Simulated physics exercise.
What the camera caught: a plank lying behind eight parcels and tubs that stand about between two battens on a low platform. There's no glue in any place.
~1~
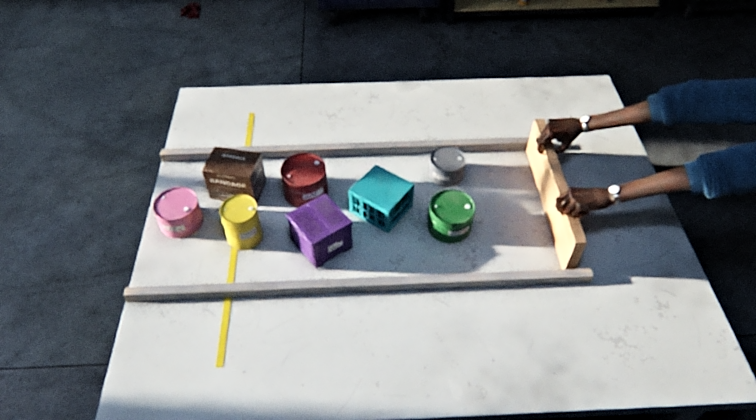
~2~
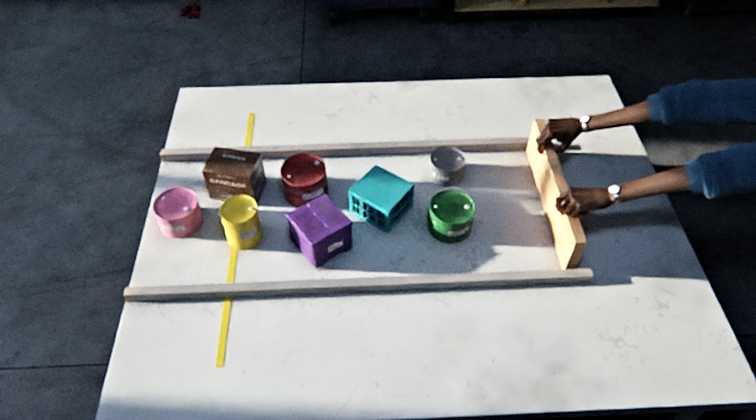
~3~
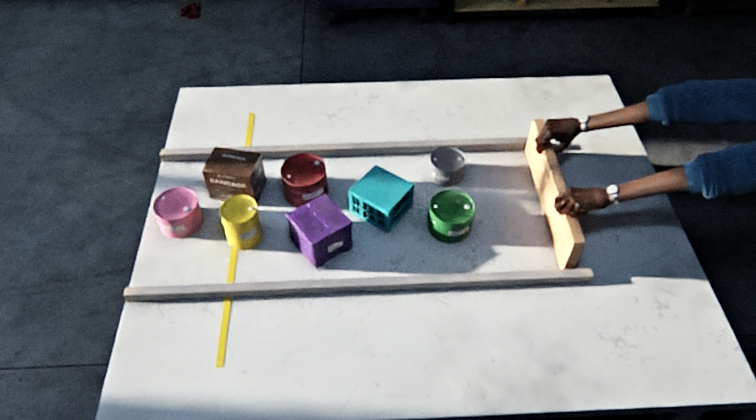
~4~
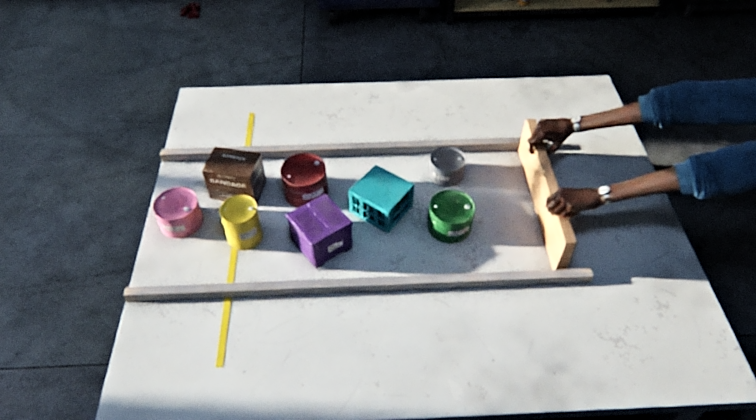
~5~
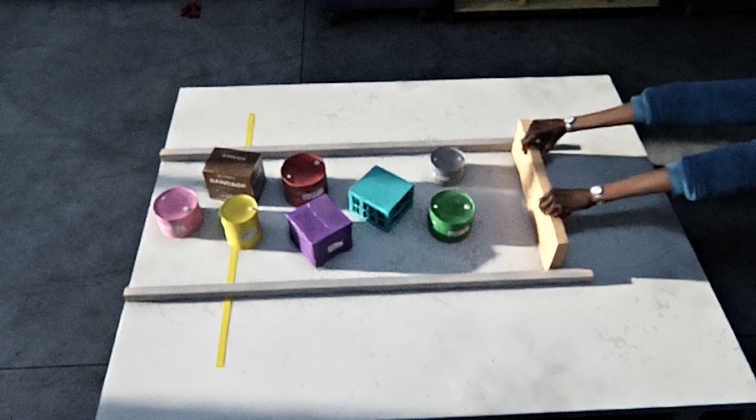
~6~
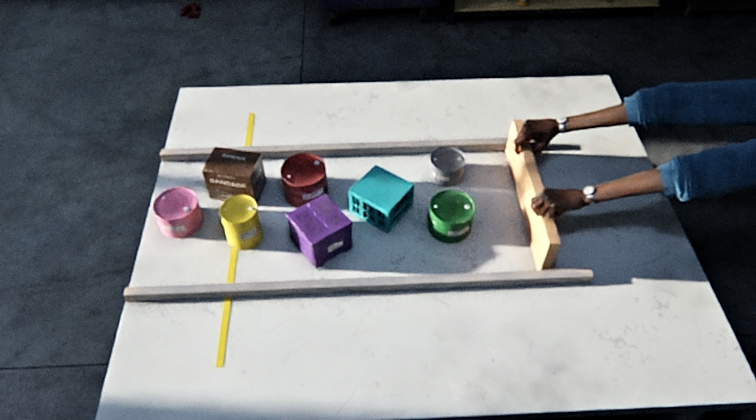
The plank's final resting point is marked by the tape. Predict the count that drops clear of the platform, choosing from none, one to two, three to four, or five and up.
After that push, what drops off the edge is fewer than three, not none.
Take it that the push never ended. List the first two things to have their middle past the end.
Order, earliest first: Brown box then pink canister.
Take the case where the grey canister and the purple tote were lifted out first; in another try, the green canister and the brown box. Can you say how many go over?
The number is 1 for the first case and 0 for the second.
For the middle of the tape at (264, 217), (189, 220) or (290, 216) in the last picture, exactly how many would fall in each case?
Respectively 0, 5 and 0.
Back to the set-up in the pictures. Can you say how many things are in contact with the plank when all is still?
The number is 3.
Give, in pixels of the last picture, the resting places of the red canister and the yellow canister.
First object: (184, 165); second object: (174, 220).
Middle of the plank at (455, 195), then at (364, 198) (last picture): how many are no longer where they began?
Moved so far: 2, then 5.
Soon after, none off yet; pink canister at rest near (179, 213); brown box at rest near (236, 176); yellow canister at rest near (242, 223).
In the end, the number that fall off is one or two; gone, brown box and pink canister.
